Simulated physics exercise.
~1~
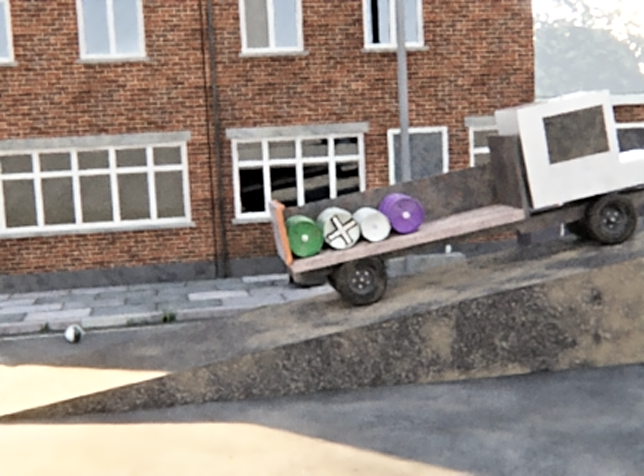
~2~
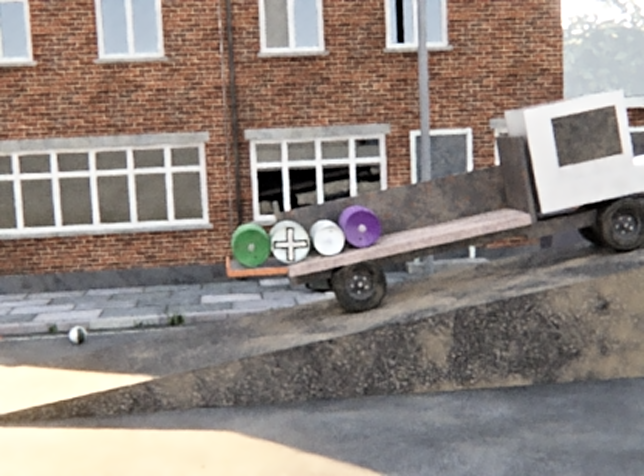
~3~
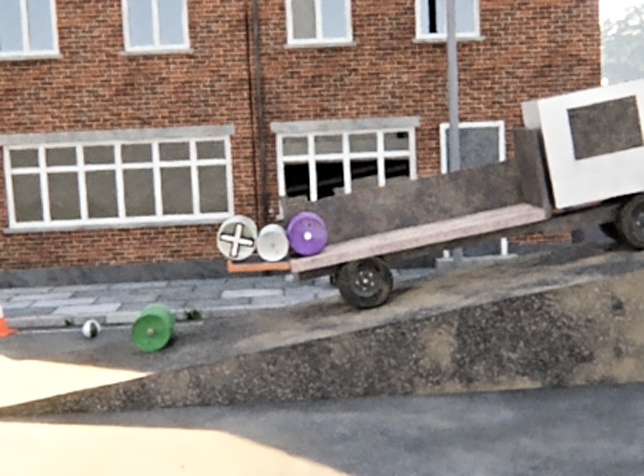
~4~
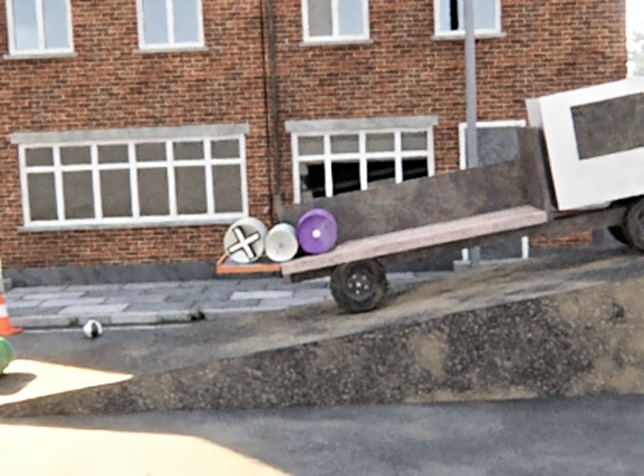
We see four kegs roll left down a pick-up's sloping bed outside a brick building as the tailgate lowers; the green one drops off and rolls away to the left, while the white-crossed, plain white and purple ones stay on the truck.
